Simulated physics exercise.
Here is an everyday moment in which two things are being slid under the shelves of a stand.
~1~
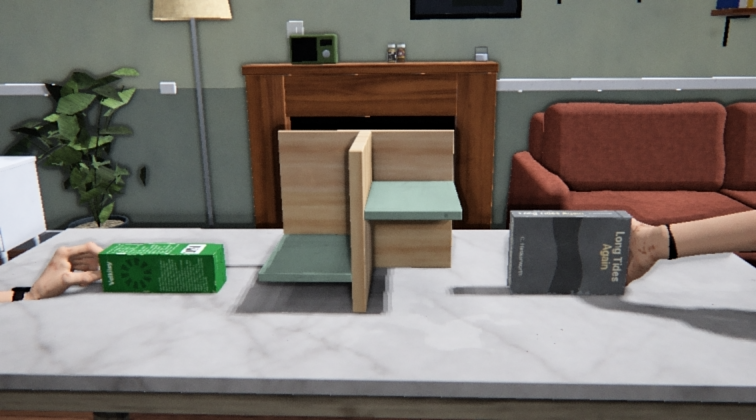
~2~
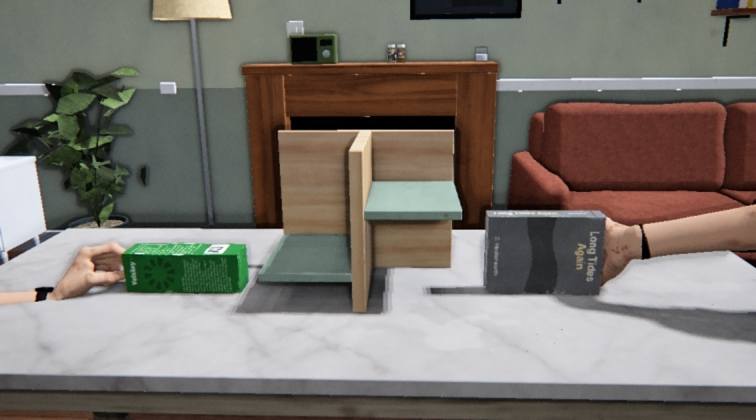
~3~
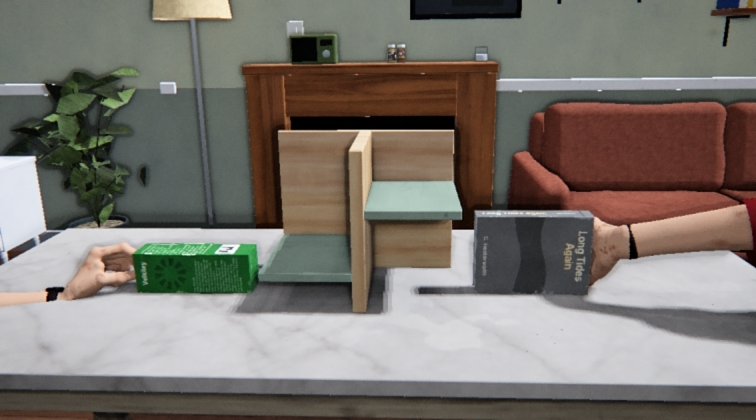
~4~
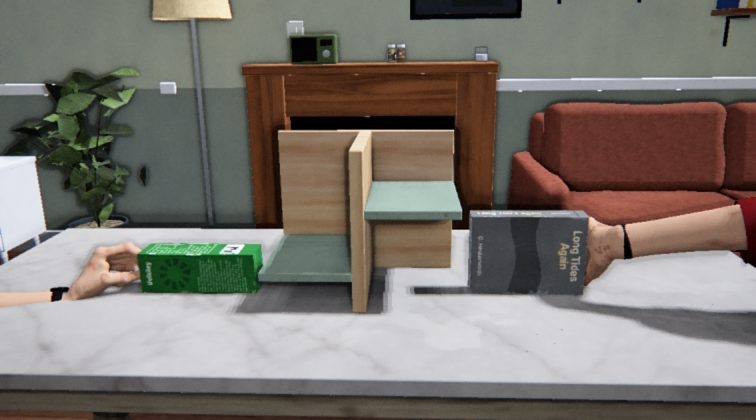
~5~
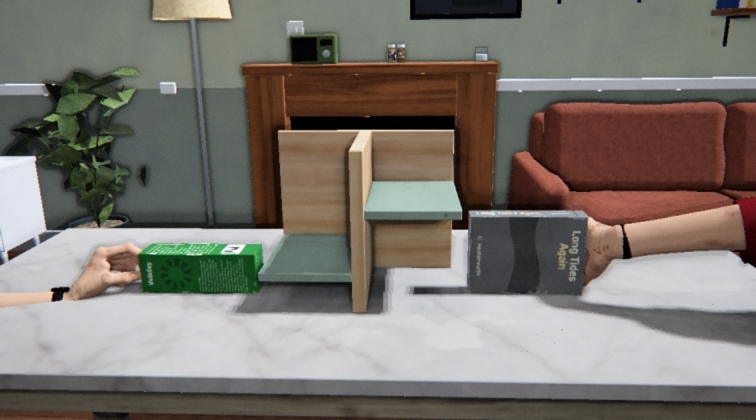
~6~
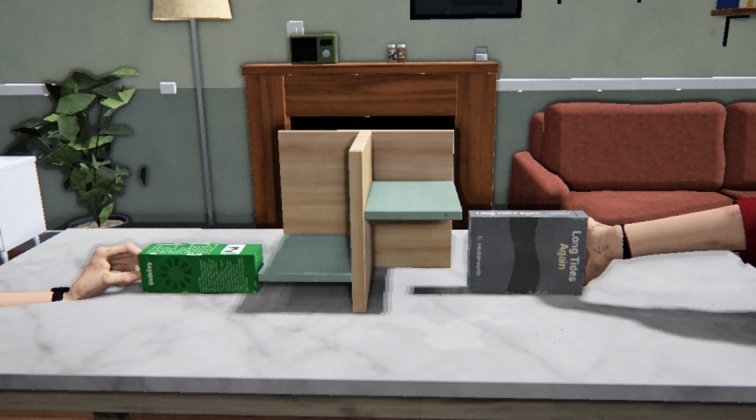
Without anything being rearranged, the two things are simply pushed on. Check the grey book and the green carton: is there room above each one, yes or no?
Grey book - yes; green carton - no.
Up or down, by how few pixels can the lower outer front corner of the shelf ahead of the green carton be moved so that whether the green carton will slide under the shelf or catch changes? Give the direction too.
12 pixels up.
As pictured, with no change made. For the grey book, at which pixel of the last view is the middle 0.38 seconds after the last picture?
Its middle should be about (497, 253).
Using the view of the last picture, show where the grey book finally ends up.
(433, 252), roughly.
Then, 0.38 s on from there, grey book sliding up to the opening near (497, 253); green carton stopped at the opening near (216, 268).
In the end, the grey book clears the shelf, near (433, 252); the green carton is too tall, near (216, 268).
